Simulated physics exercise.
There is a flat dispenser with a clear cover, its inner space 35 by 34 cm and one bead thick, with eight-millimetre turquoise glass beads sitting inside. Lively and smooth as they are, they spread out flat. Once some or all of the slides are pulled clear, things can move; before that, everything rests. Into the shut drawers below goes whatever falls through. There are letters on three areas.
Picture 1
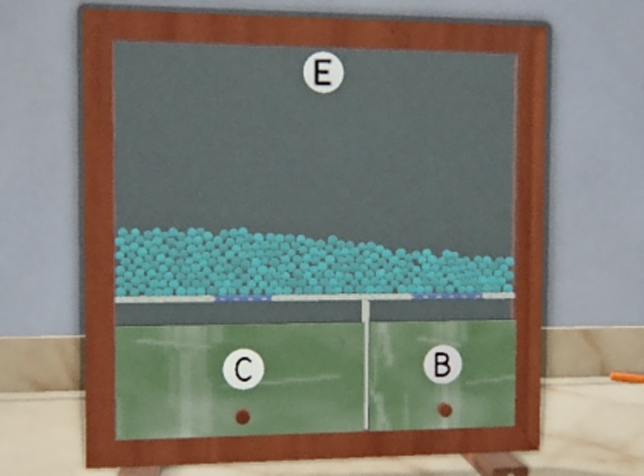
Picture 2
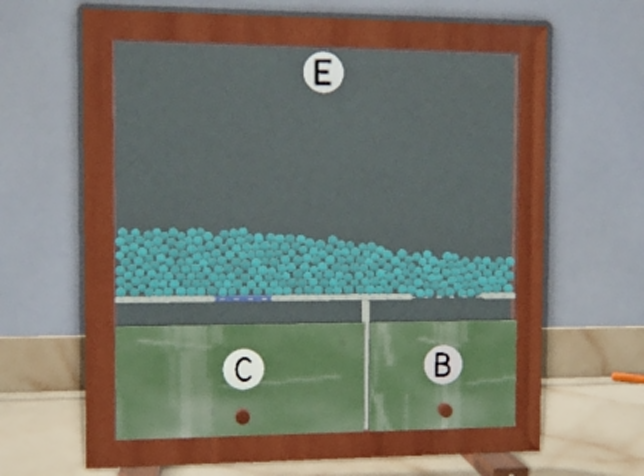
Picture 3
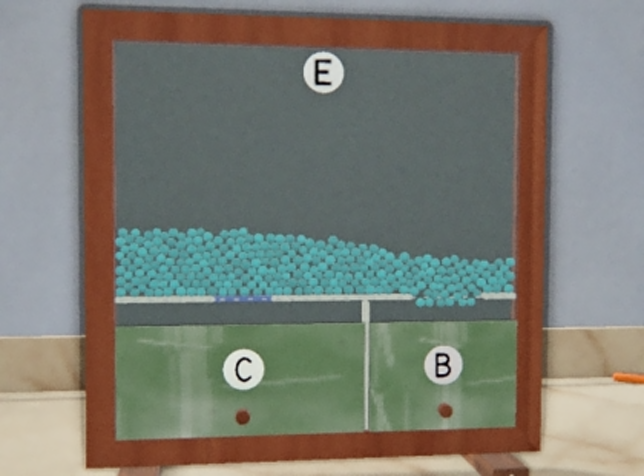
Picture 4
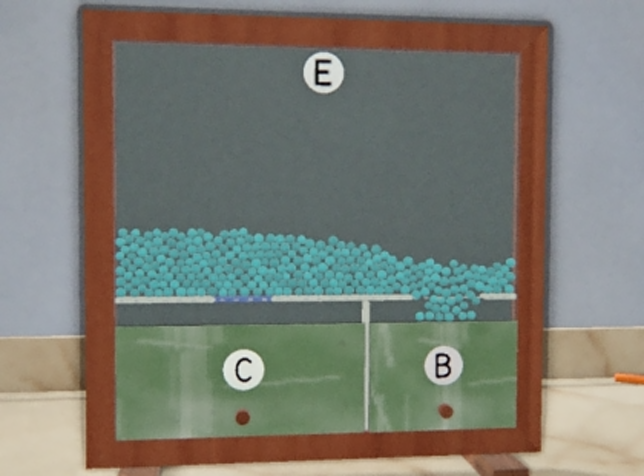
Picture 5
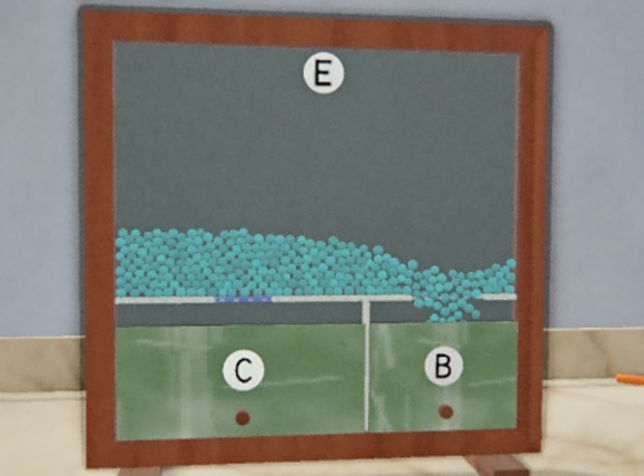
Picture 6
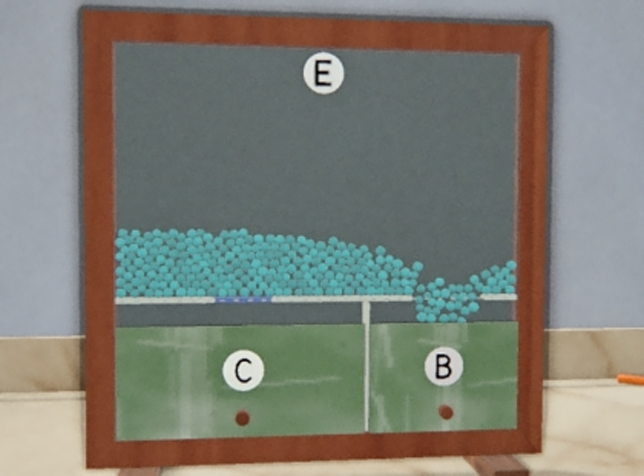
Turquoise beads piled in a layer, deeper at the left, rest on a white shelf inside a reddish-brown wooden frame with a grey back, seen from the front by a still camera. Below the shelf, two green panels marked C and B flank a pale divider, with E above. The blue slide over B disappears, and beads sink through the gap behind that panel, leaving a dip at right.
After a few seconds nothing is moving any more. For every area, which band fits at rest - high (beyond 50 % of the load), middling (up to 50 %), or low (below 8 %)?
Drawer B - middling, drawer C - low, store E - high.
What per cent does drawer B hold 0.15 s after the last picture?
Share: Some 20 per cent.
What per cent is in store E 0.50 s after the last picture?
I'd say near 70 in a hundred.
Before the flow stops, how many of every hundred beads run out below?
In the end some 40 per cent goes out below.
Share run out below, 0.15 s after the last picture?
At that moment some 20 per cent has gone out below.
Then, 0.15 s later than the last picture, 20 % are out; B 20 %, E 80 %.
Then, 0.50 s later than the last picture, 30 % are out; B 30 %, E 70 %.
Then, 1.20 s later than the last picture, 35 % are out; B 35 %, E 65 %.
At rest 2.5 s after the last picture, 40 % are out; B 40 %, C 0 %, E 60 %.
